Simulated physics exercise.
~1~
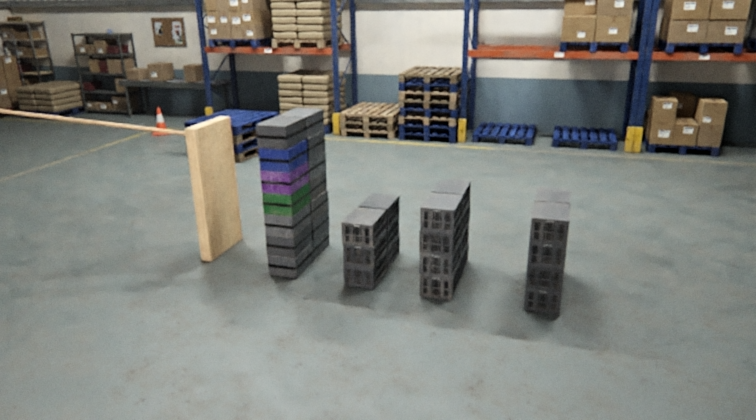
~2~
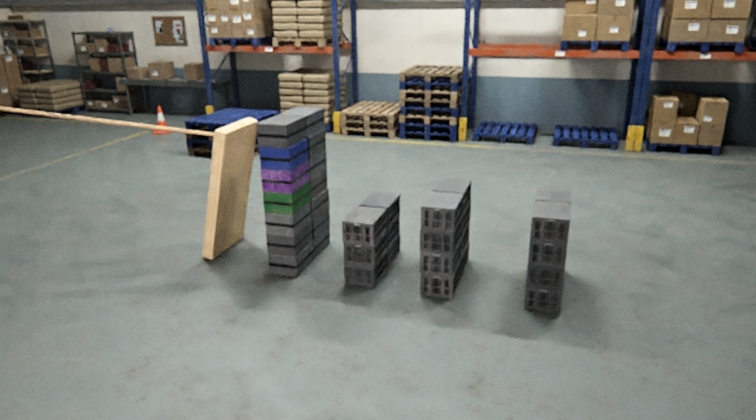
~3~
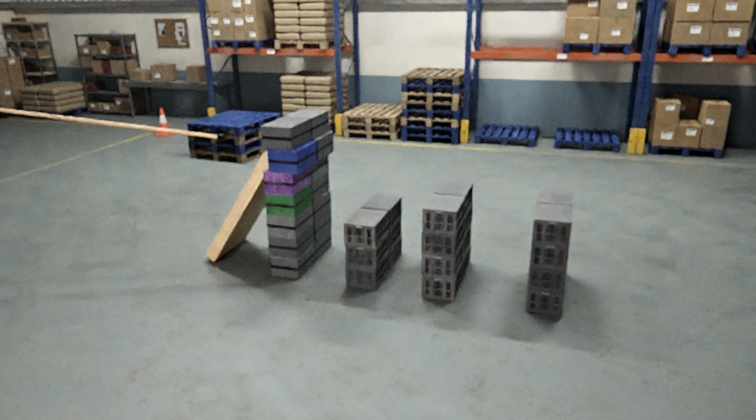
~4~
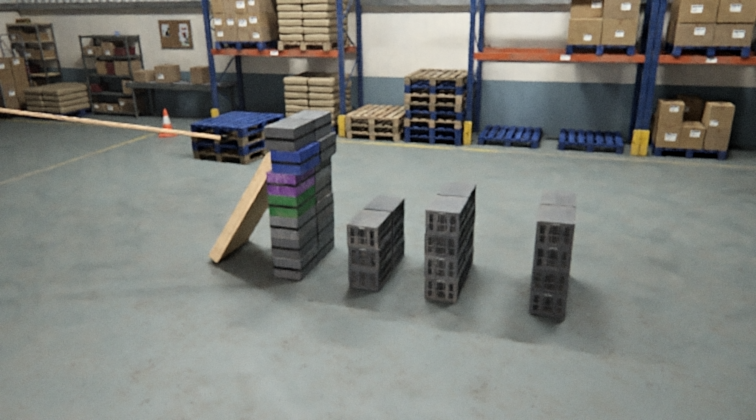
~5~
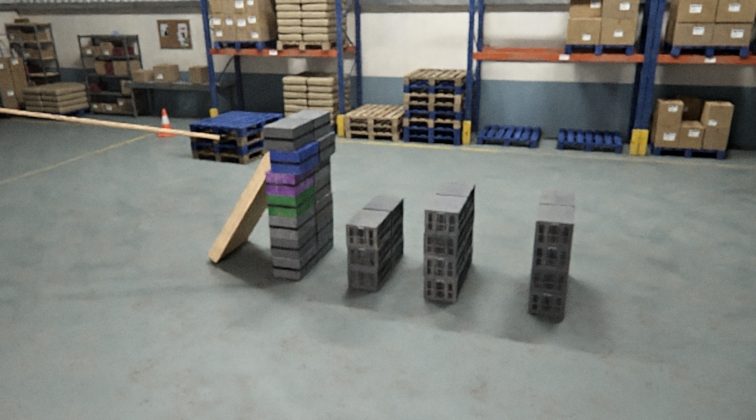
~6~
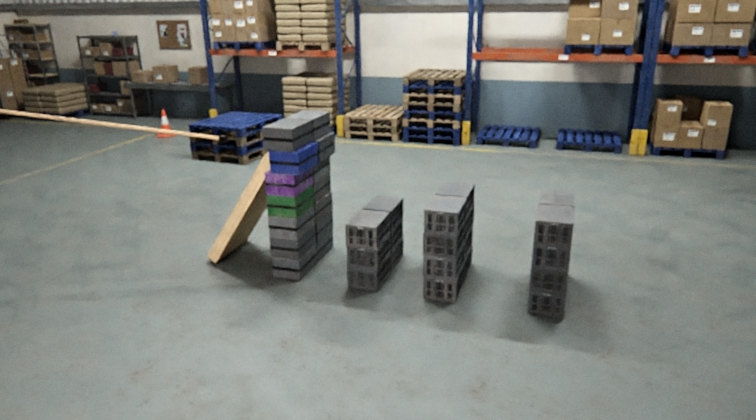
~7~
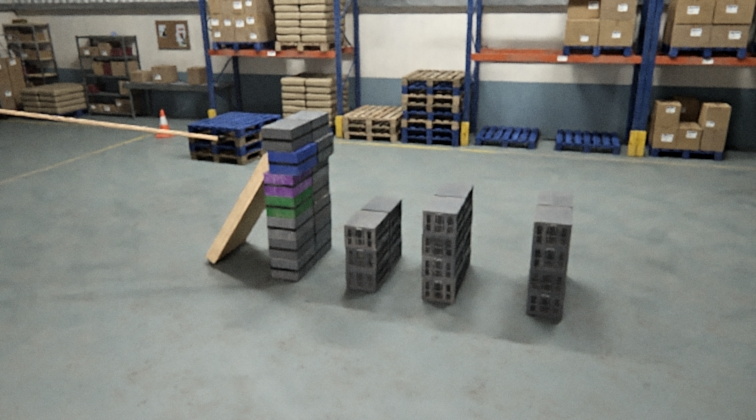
The clip shows a pole tipping an upright wooden board rightward toward a tall stack of grey, blue, purple and green crates on a warehouse floor. The board comes to rest leaning against the stack, which stays standing, as do the three shorter grey piles to the right.
